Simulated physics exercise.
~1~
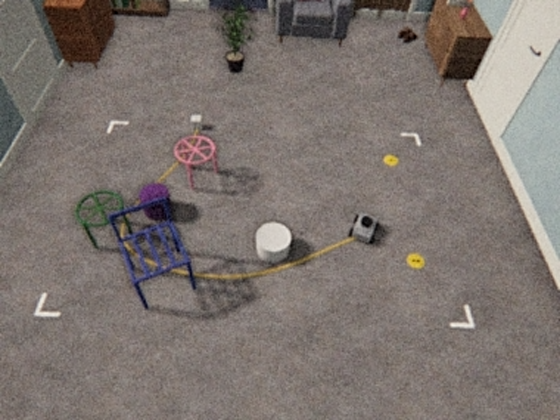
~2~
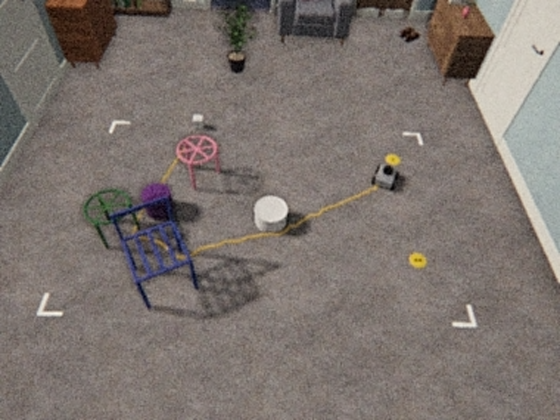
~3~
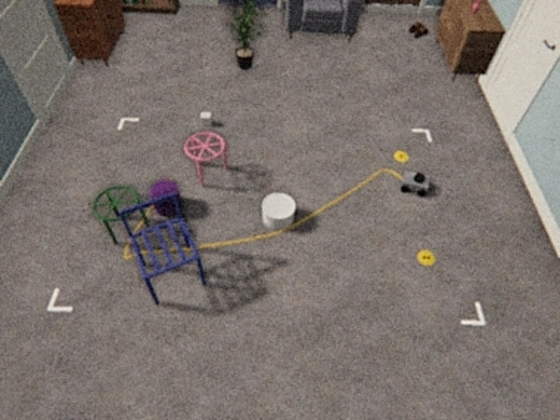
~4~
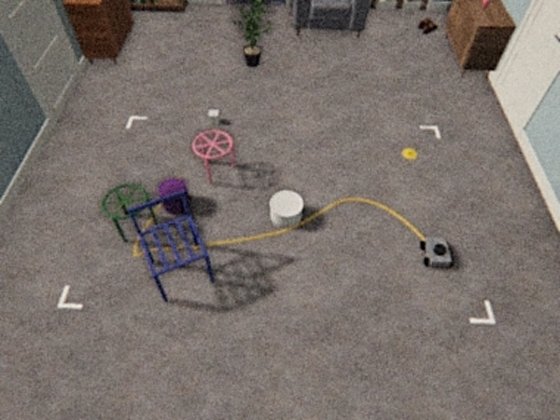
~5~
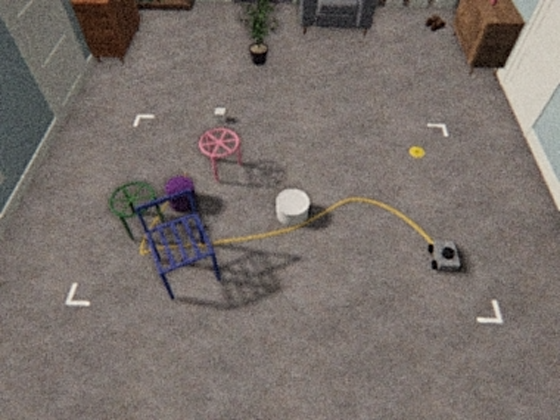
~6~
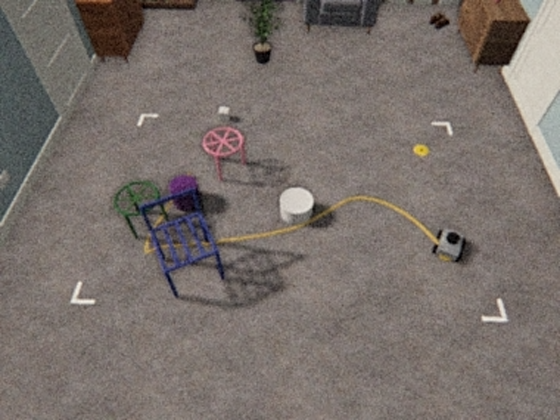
A small cart trailing a yellow lead drives up, then down, and stops lower right.
